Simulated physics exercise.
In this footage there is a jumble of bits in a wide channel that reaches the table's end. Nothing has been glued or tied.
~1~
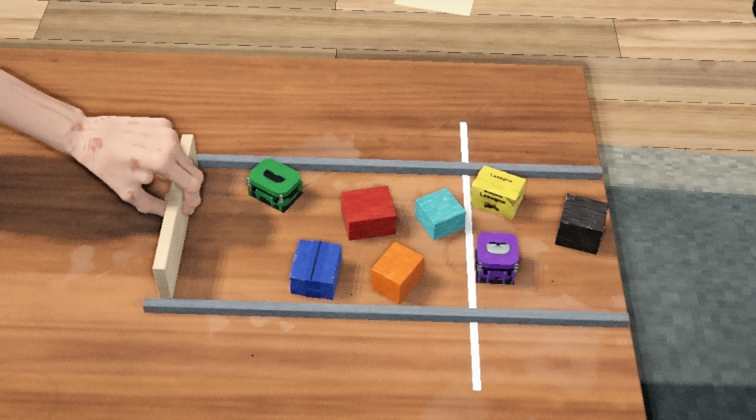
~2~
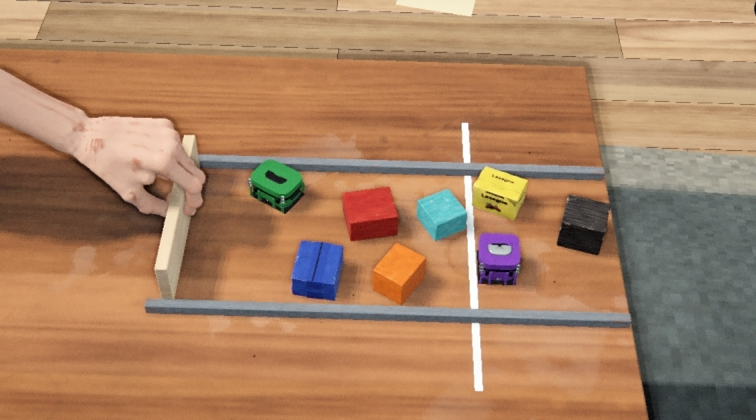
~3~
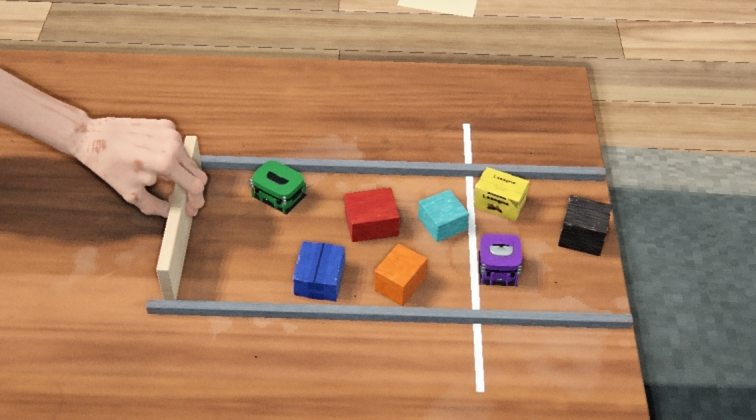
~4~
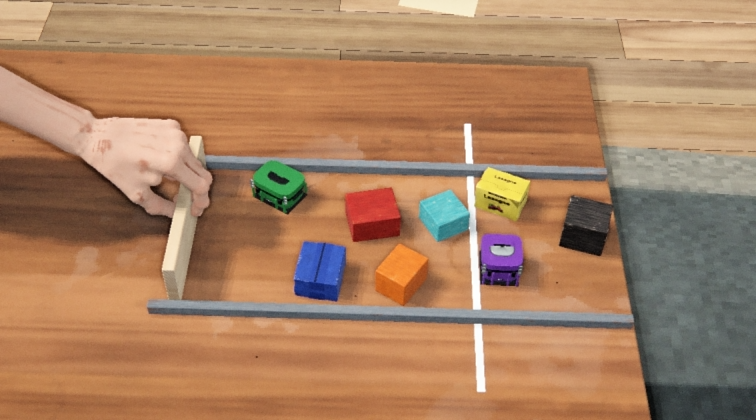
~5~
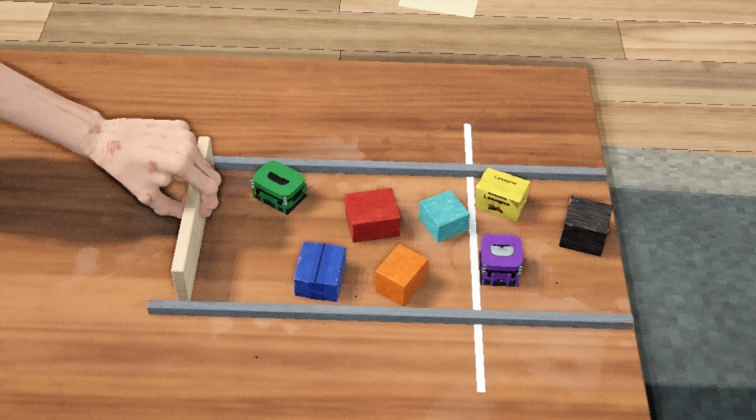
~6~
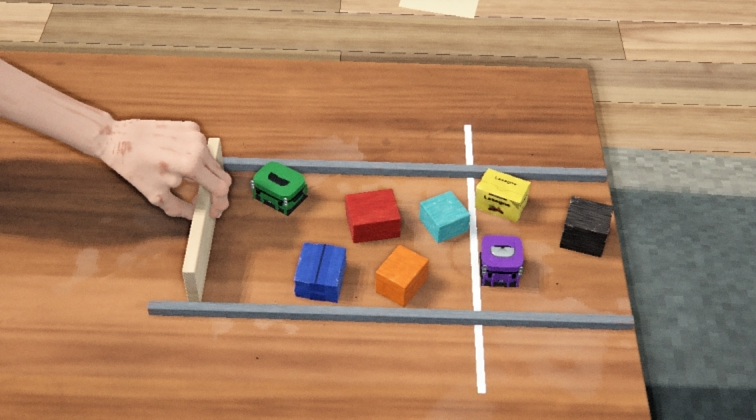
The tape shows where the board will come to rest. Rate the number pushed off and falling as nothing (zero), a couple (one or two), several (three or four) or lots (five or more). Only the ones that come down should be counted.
It is nothing.
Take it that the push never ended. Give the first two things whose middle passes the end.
The order is the black block, the purple case.
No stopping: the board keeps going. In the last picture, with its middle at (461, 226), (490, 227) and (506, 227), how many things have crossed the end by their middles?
Over the end: 0, 0, 0.
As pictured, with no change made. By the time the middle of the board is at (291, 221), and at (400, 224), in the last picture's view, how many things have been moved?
Moved so far: 1, then 5.
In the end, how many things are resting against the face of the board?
3 of them.
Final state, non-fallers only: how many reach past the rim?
0 in all.
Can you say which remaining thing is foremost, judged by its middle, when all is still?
The black block winds up nearest.
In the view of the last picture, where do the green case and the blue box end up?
The one named first is at (494, 185), the next at (498, 277).
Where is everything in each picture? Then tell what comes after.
The first frame shows black block (582, 224); yellow box (498, 192); purple case (496, 258); board (177, 215); tape (469, 241).
The second frame shows yellow box (499, 193); green case (277, 186).
The third frame shows purple case (499, 260); turquoise block (443, 216).
The fourth frame shows black block (586, 225); red block (373, 215).
The fifth frame shows yellow box (502, 194); board (195, 217).
The sixth frame shows black block (587, 227); yellow box (502, 195); purple case (501, 261); board (205, 218); tape (474, 243).
Early on, none off yet; black block at rest near (587, 227); yellow box at rest near (502, 195); purple case at rest near (501, 261).
A while later, none off yet; black block at rest near (587, 227); yellow box at rest near (504, 194); purple case travelled a little near (524, 262).
Finally, the number that fall off is zero.
